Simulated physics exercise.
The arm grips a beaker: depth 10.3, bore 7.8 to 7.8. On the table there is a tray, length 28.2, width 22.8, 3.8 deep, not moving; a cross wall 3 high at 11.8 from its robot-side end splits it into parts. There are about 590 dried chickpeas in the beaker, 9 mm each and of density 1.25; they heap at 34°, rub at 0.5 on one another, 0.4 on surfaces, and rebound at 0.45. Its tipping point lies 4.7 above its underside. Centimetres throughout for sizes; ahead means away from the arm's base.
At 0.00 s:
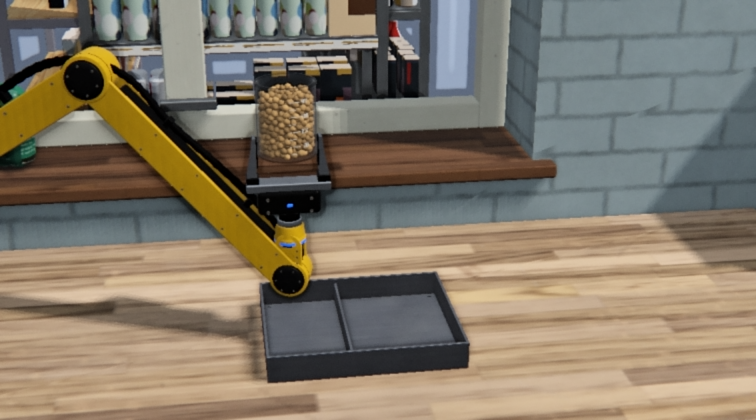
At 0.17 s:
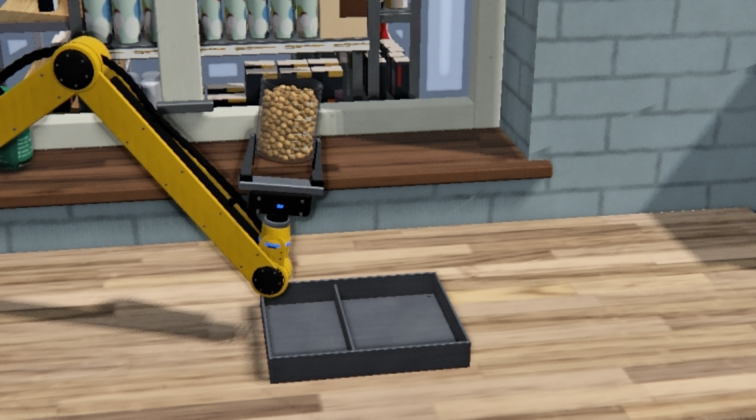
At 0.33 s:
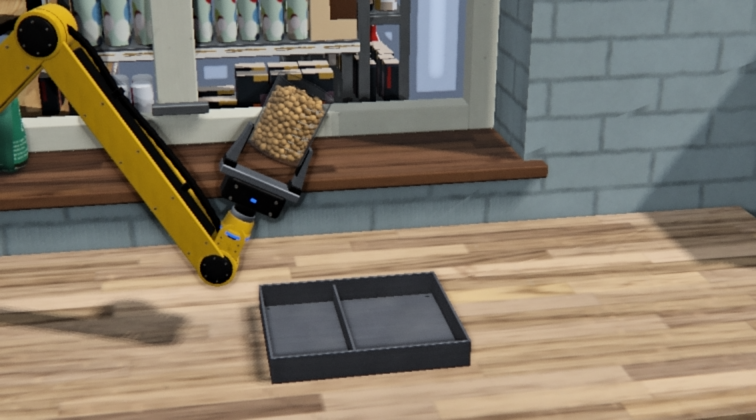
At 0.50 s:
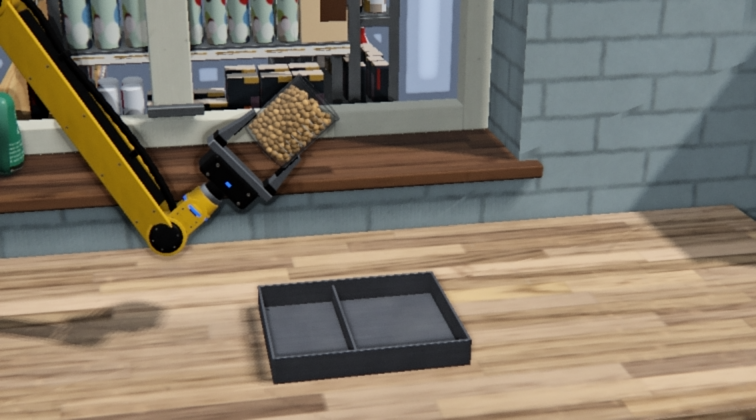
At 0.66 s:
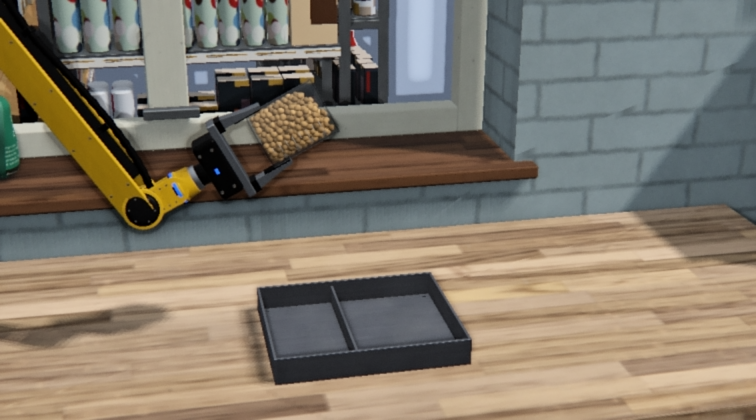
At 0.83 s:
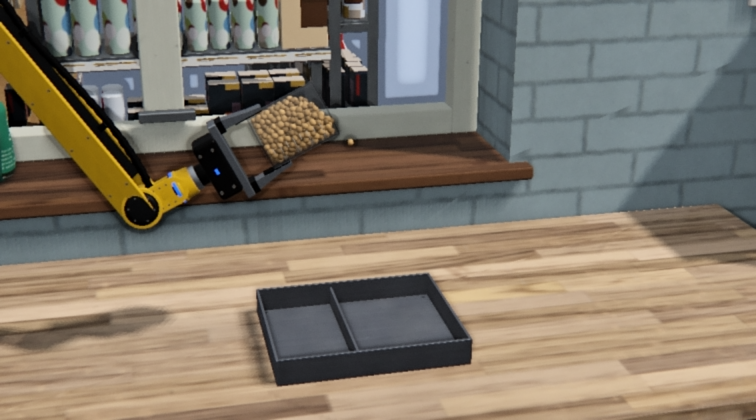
At first, a yellow robot arm holds an upright beaker heaped with dried chickpeas above and behind a dark, divided tray on a wooden table. The arm's lower joint swings left as the gripper tilts the beaker steeply to the right, and then a single chickpea leaves the rim while the tray stays still.
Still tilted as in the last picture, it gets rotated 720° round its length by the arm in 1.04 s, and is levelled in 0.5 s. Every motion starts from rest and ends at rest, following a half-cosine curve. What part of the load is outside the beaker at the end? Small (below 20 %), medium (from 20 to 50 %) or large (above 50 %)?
Small.
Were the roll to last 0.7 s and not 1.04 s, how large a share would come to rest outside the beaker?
Expected share: Some 5 %.
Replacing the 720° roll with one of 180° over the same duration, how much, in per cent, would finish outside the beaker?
Then roughly 5 per cent.
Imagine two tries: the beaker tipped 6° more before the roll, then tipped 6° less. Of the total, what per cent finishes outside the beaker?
Roughly 10 and 0 per cent.
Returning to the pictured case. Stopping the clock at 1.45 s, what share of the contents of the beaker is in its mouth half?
Near 45 percent is in the half by the mouth.
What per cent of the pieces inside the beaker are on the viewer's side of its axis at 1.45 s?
Around 50 percent.
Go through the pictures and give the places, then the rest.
In the first picture, beaker middle at (286, 119), upright; upper third of the load around (286, 102), from x 260 to 310, top at y 85; 591 in the beaker.
In the second picture, beaker middle at (288, 120), tipped 8°; upper third of the load around (288, 103), from x 260 to 315, top at y 90.
In the third picture, beaker middle at (290, 121), tipped 27°; upper third of the load around (292, 106), from x 255 to 320, top at y 90.
In the fourth picture, beaker middle at (291, 122), tipped 49°; upper third of the load around (293, 108), from x 250 to 330, top at y 90.
In the fifth picture, beaker middle at (292, 124), tipped 63°; upper third of the load around (293, 112), from x 250 to 330, top at y 95.
In the sixth picture, beaker middle at (292, 126), tipped 64°; upper third of the load around (292, 114), from x 255 to 350, top at y 100; 590 in the beaker, 1 in flight or on a rim.
By 1.45 s, tipped 64°, highest piece 40 above the table; 576 in the beaker, 7 in the far-side part, 8 in flight or on a rim.
By 2.06 s, tipped 43°, highest piece 38 above the table; 562 in the beaker, 24 in the far-side part, 1 on the table or floor, 4 in flight or on a rim.
By 2.57 s, upright, highest piece 40 above the table; 562 in the beaker, 27 in the far-side part, 1 in the robot-side part, 1 on the table or floor.
By 3.27 s, upright, highest piece 40 above the table; 562 in the beaker, 27 in the far-side part, 1 in the robot-side part, 1 on the table or floor.
Final count, 562 in the beaker, 27 in the far-side part, 1 in the robot-side part, 1 on the table or floor. That is 5 % outside the beaker.
